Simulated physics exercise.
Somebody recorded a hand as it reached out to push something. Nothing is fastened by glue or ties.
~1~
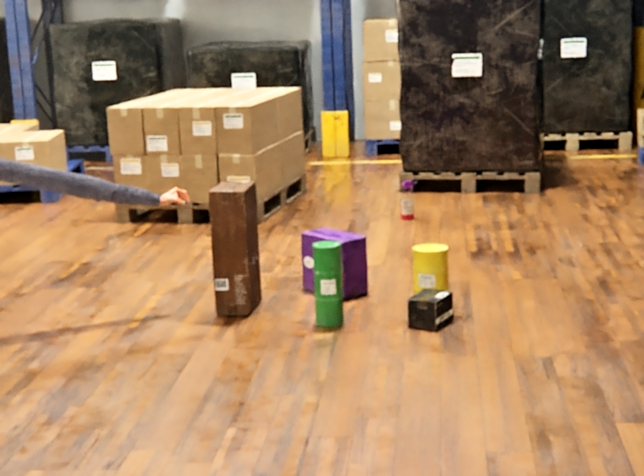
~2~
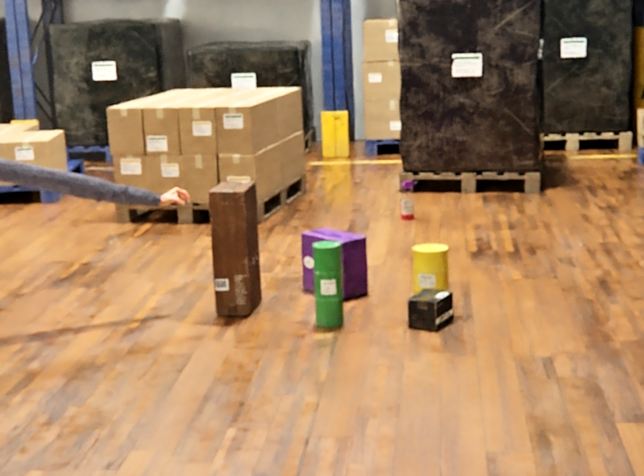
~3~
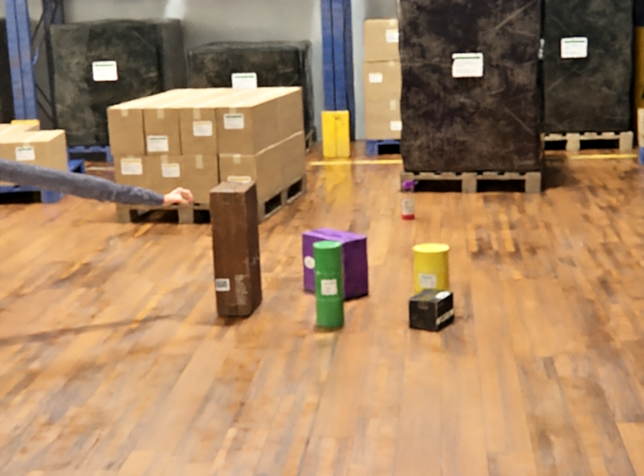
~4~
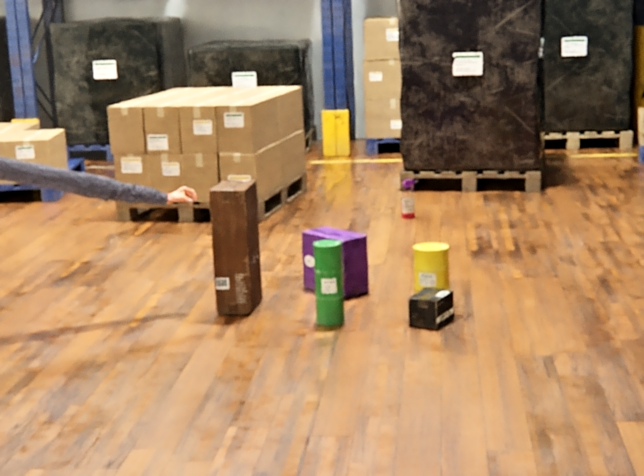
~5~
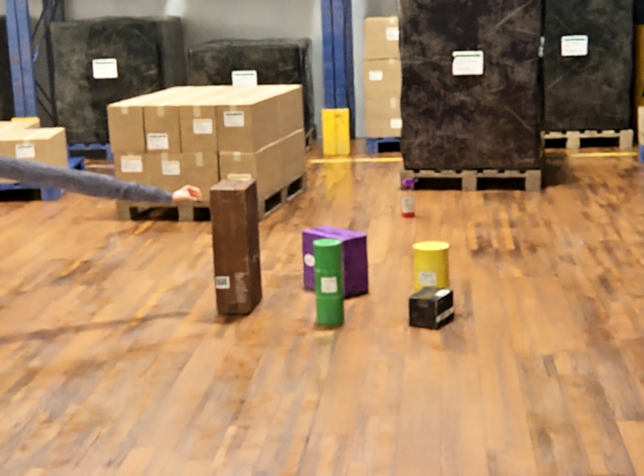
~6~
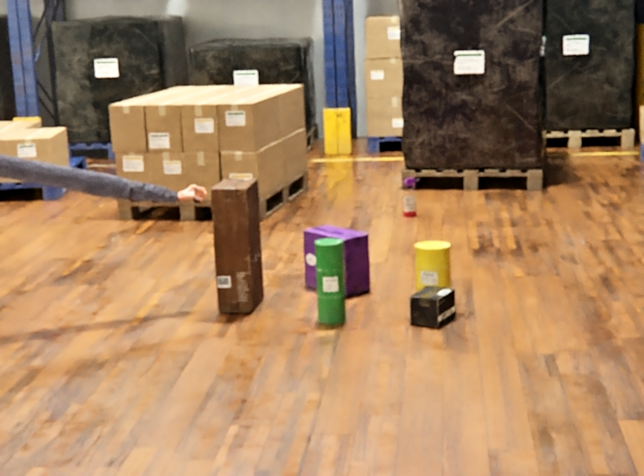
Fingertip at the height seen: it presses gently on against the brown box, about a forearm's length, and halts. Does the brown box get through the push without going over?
It ends up knocked down.
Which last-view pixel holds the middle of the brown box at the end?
End point in the final view: About (327, 288).
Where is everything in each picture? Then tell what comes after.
Brown box (236, 248), in the first frame.
Brown box (236, 248), in the second frame.
Brown box (237, 248), in the third frame.
Brown box (237, 247), in the fourth frame.
Brown box (237, 245), in the fifth frame.
Brown box (238, 245), in the sixth frame.
Then, 0.60 s later than the last frame, brown box tilted by 10° near (249, 243).
Then, 1.20 s later than the last frame, brown box tilted by 35° near (276, 245).
Then, 1.40 s later than the last frame, brown box tilted by 65° near (305, 264).
Then, 1.50 s later than the last frame, brown box on its side near (323, 289).
When it is over, lying over on the floor, brown box. End places, in pixels of the last picture, brown box near (327, 288).
